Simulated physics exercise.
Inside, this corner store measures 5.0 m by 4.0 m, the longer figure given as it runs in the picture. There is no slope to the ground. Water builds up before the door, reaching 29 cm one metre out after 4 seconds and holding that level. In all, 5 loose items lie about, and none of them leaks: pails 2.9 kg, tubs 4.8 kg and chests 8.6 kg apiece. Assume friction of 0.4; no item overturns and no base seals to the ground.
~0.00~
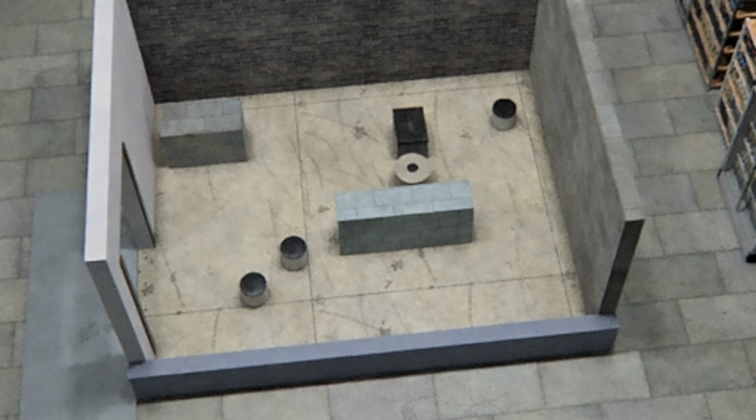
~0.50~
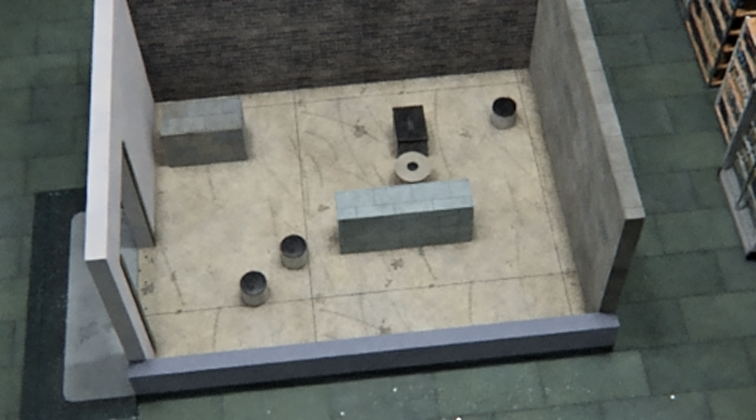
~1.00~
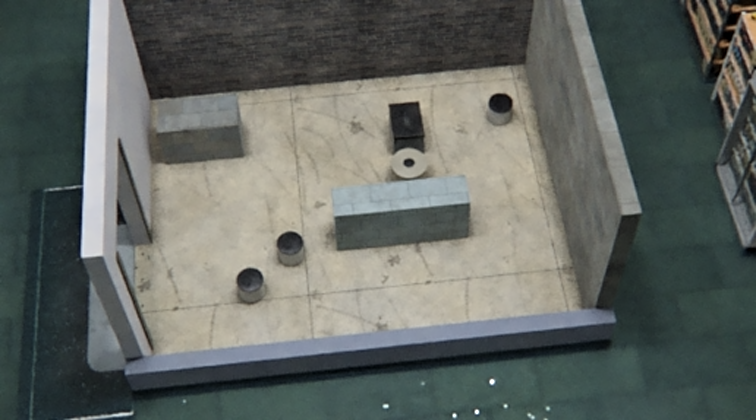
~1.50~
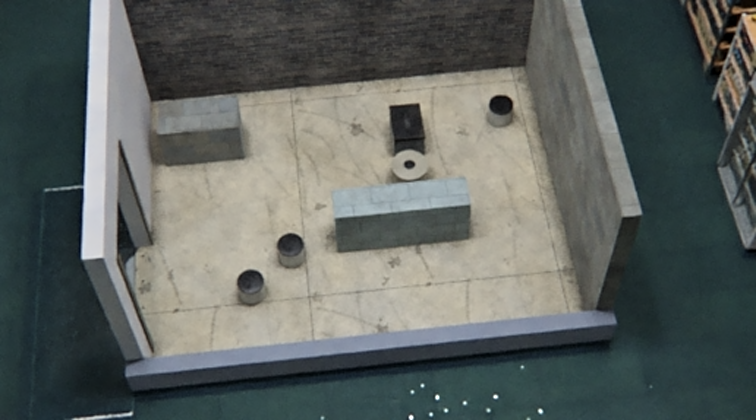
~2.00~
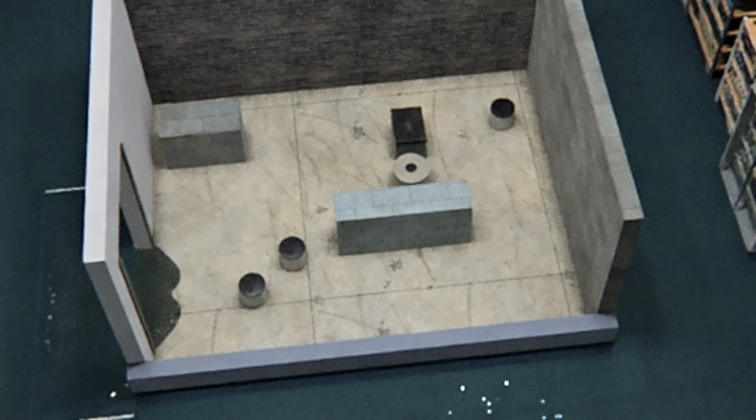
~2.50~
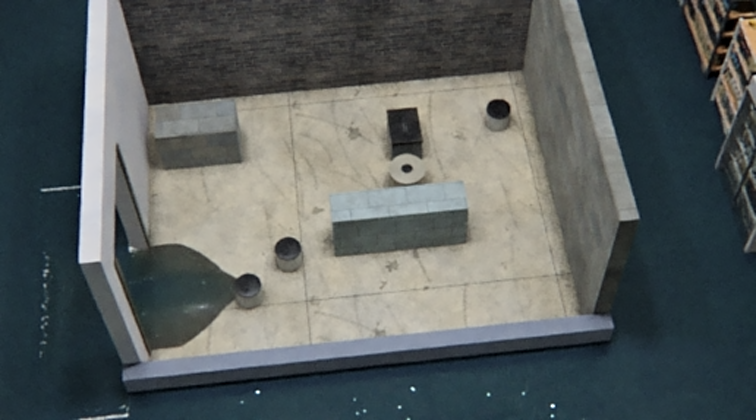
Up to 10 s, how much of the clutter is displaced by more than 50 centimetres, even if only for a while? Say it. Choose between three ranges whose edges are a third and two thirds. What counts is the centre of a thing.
The range is the highest, two thirds or more.
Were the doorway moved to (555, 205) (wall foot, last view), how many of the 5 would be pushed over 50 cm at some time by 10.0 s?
That gives 3 of them.
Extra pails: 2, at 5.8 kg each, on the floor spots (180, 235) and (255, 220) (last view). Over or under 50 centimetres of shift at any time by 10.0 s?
Note: Item 1 below threshold; item 2 above threshold.
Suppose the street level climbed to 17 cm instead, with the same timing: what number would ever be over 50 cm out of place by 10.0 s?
Then the count would be 2.
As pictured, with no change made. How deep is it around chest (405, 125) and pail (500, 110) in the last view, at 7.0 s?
Close to 4 and 3 centimetres.
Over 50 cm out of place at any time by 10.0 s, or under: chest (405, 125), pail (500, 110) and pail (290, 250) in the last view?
One by one: Above; below; above.
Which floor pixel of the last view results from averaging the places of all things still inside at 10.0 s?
I'd put it close to (454, 131) in the last view.
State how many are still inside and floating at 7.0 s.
2.
After 3.5 s 1 of 5 are over 50 cm from their spots; 0 afloat.
After 4.5 s 1 of 5 are over 50 cm from their spots; 1 afloat.
After 7.0 s 4 of 5 are over 50 cm from their spots; 2 afloat.
After 10.0 s 4 of 5 are over 50 cm from their spots, and 4 have been at some point; 5 afloat.
